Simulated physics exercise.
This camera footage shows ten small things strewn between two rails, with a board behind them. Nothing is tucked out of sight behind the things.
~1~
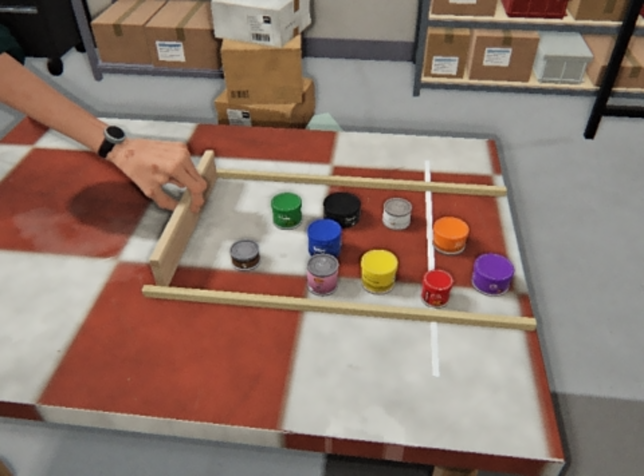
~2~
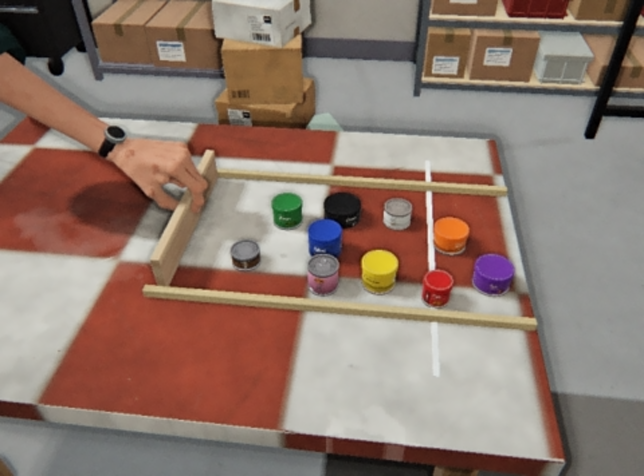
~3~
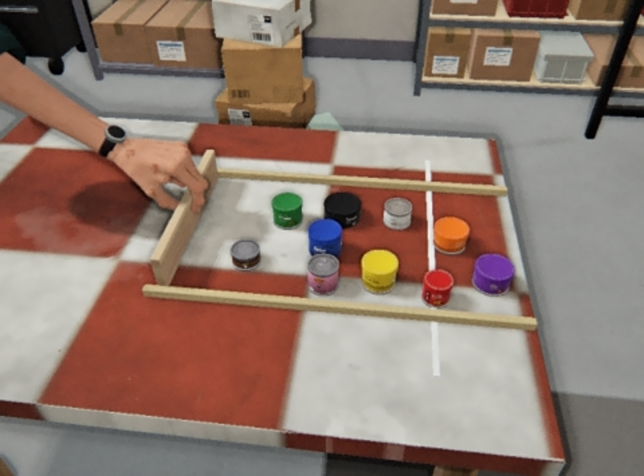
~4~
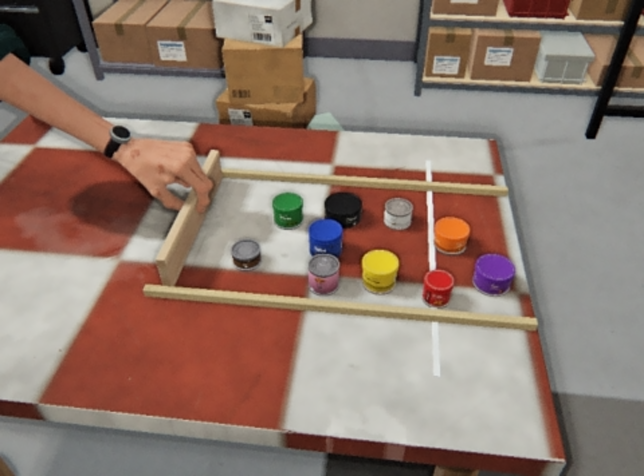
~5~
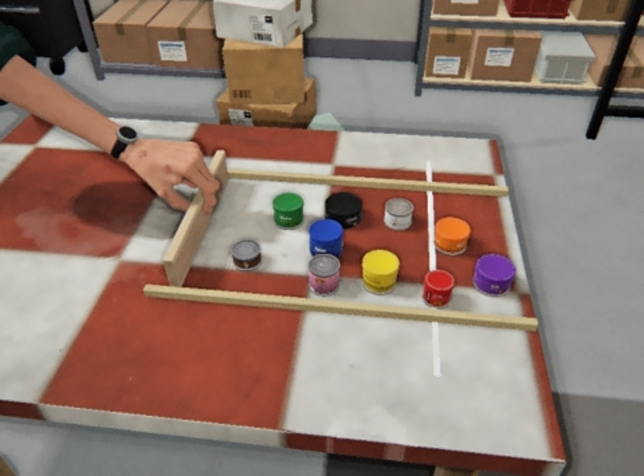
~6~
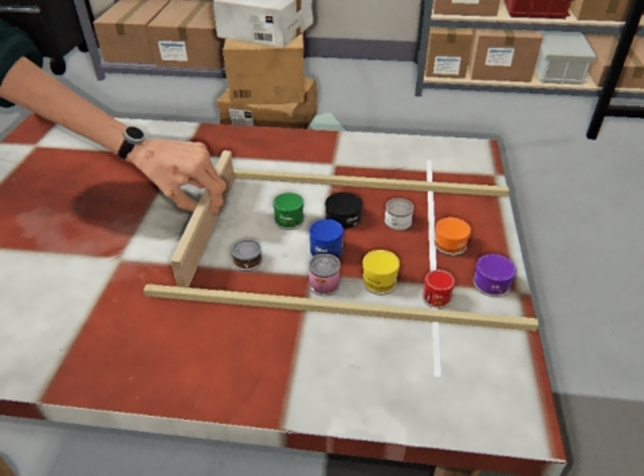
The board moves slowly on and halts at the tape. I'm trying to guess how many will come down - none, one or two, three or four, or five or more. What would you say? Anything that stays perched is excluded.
I would say none.
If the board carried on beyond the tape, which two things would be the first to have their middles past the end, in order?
Purple pot, red pot.
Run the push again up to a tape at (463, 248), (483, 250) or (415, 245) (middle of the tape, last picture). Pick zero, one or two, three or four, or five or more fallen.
Taking the three places in turn, it would be 1 or 2; more than four; no fall at all.
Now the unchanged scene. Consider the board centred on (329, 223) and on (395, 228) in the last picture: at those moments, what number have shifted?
First 6, then 8.
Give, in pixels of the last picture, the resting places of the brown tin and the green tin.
About (449, 273), and the other about (449, 226).
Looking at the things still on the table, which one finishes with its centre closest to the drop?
Answer: The purple pot.
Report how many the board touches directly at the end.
It is in contact with 5.
Soon after, none off yet; purple pot at rest near (494, 276); orange pot at rest near (452, 237); red pot at rest near (438, 289).
Then, none off yet; purple pot at rest near (494, 276); orange pot at rest near (452, 237); red pot moved about its own width near (463, 295).
At rest, the number that fall off is zero.
